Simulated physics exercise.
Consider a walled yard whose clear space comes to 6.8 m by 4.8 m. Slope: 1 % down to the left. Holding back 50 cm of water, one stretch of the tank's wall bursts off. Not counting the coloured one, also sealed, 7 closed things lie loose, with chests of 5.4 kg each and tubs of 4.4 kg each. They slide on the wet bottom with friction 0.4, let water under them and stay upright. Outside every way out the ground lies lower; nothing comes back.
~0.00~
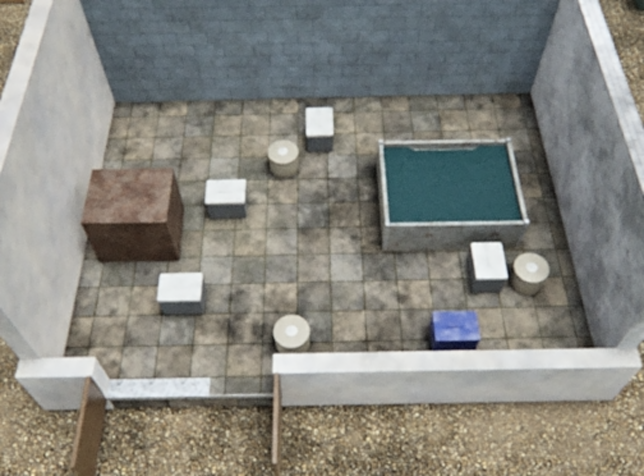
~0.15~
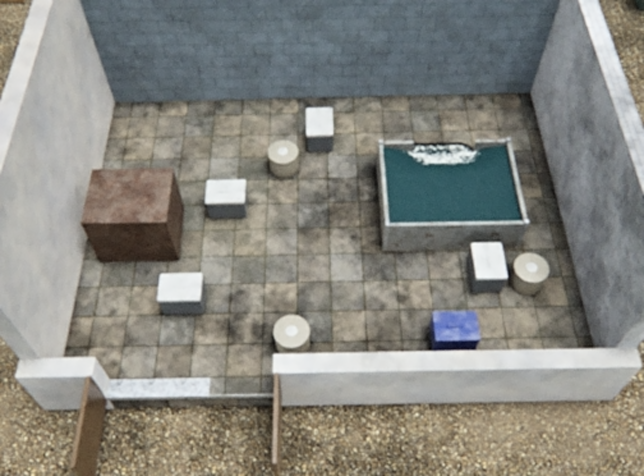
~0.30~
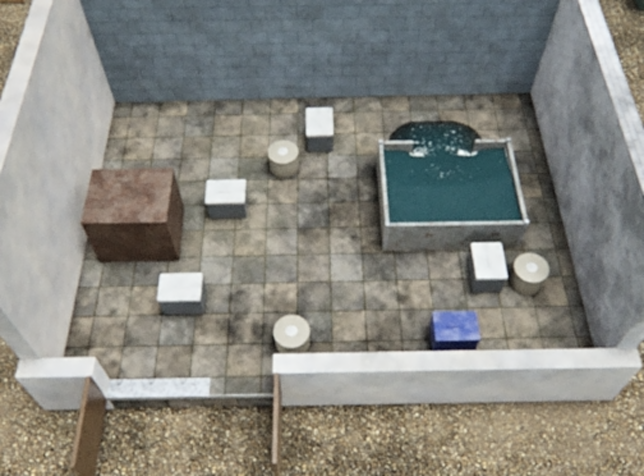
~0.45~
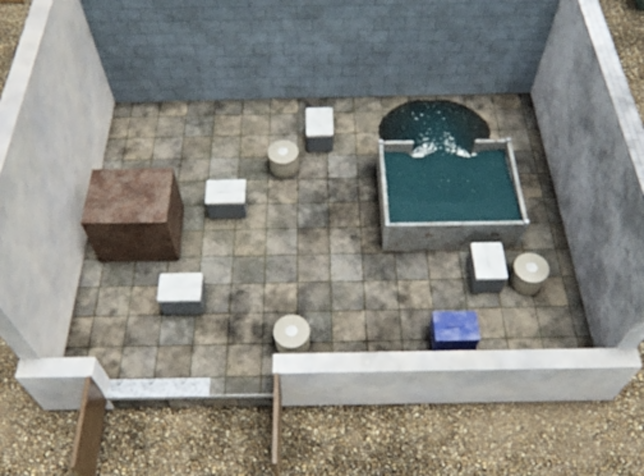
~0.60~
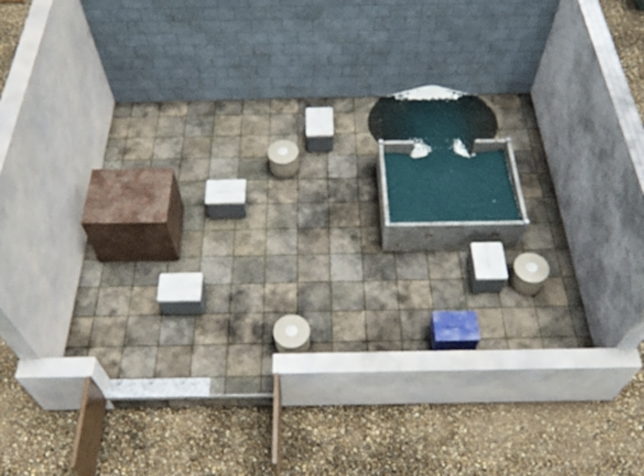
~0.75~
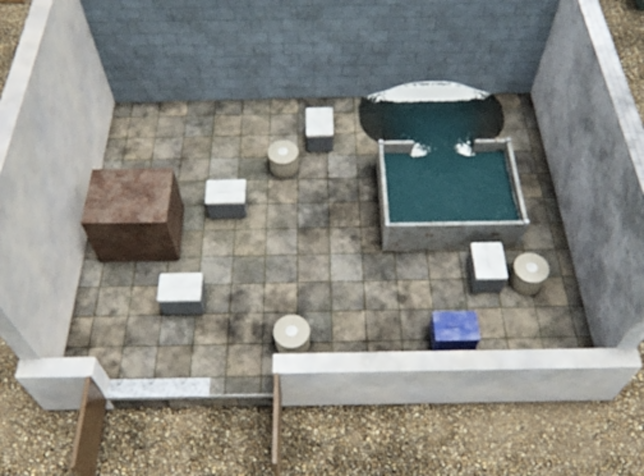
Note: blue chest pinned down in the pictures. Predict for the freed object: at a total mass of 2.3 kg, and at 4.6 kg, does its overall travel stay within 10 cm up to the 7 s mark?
It stays within the limit at neither mass.
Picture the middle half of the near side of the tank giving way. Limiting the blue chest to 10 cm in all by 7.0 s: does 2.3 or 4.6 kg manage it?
In that case, both fall short.
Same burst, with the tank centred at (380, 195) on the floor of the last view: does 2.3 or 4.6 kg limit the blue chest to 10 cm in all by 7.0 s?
Then both masses fall short.
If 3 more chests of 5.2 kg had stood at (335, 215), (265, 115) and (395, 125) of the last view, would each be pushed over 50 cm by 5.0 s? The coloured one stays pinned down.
In that order: Not as far, then farther, then farther.
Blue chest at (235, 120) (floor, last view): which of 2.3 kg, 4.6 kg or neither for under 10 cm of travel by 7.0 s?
Neither is enough.
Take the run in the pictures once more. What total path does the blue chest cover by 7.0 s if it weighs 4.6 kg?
I'd put it near 140 cm in all.
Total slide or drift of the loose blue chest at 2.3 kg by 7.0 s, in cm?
About 150 cm altogether.
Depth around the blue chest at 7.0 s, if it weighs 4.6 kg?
Something like 2 centimetres.
After 1.4 s the blue chest would be 0 cm from its start with 2.3 kg and 0 cm from its start with 4.6 kg; 0 cm of water round it then.
After 3.1 s the blue chest would be 0 cm from its start with 2.3 kg and 0 cm from its start with 4.6 kg; 0 cm of water round it then.
After 4.9 s the blue chest would be 23 cm from its start with 2.3 kg and 13 cm from its start with 4.6 kg; 2 cm of water round it then.
After 7.0 s the blue chest would be 169 cm from its start with 2.3 kg and 143 cm from its start with 4.6 kg; 2 cm of water round it then.
